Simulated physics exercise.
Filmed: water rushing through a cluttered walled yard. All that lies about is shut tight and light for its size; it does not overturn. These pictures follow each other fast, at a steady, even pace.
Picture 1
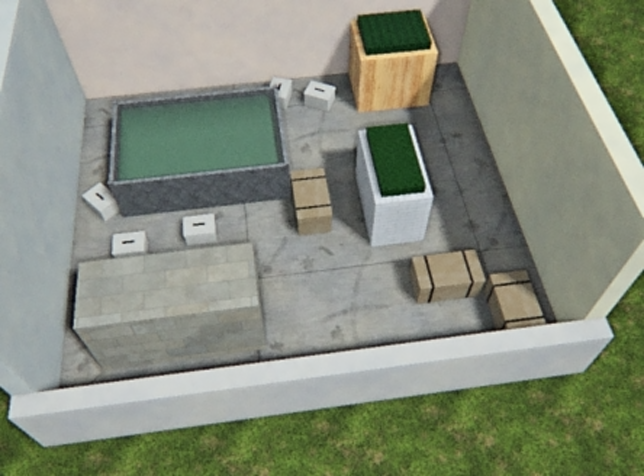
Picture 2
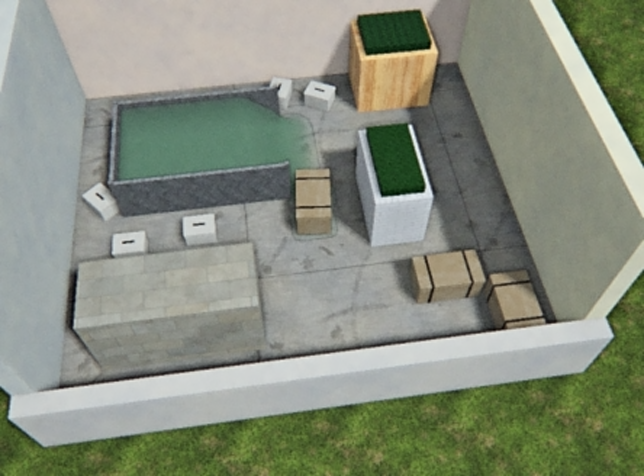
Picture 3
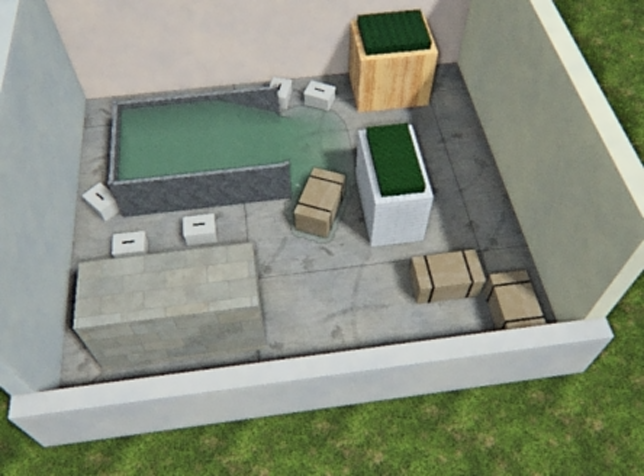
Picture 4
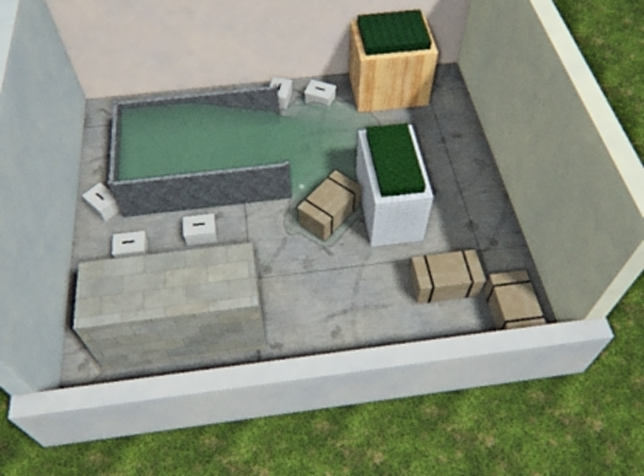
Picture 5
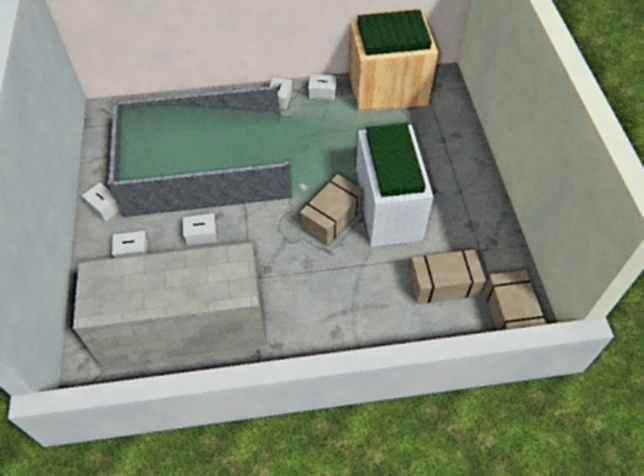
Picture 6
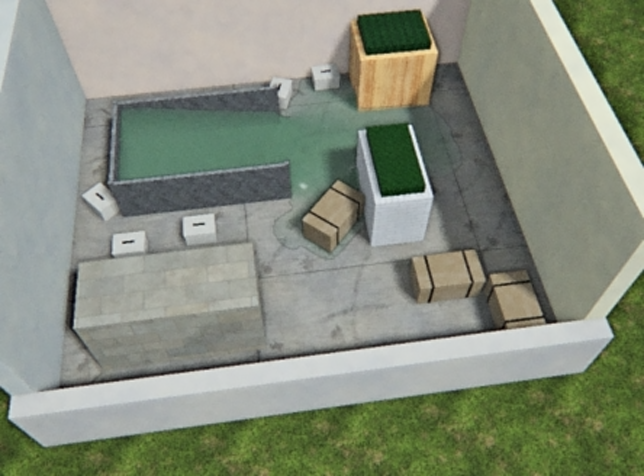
At the start, green water fills a dark-walled pool in a walled yard cluttered with boxes and blocks. The pool's right side opens and water spreads across the floor, turning a strapped brown box and nudging it slightly rightward, then shifting a small white box slightly toward the back wall.
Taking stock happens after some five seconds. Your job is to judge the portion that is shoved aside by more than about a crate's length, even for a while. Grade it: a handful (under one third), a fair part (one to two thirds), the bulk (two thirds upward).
A fair part.
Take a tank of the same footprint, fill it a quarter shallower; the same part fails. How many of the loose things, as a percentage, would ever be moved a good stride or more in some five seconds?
Roughly 50 %.
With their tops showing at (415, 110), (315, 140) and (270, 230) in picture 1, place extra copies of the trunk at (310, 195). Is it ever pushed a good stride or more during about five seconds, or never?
Shoved clear, shoved clear, stays put.
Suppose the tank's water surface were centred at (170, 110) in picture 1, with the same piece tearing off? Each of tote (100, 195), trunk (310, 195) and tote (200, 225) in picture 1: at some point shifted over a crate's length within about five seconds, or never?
Object by object: Below the mark, over the mark, below the mark.
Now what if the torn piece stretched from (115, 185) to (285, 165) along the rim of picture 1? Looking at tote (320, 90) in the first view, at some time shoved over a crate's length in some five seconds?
For that one: It fell short.
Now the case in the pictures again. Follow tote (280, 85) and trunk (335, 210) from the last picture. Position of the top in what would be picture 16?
Look for them close to (254, 100) and (307, 316).
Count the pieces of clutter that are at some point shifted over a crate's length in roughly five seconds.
The count is 4.
A moment on, 1 of 8 are well off their spots; 1 afloat.
Next, 2 of 8 are well off their spots; 1 afloat.
Later, 4 of 8 are well off their spots; 4 afloat.
In the end, 4 of 8 are well off their spots, and 4 have been at some point; 4 afloat.
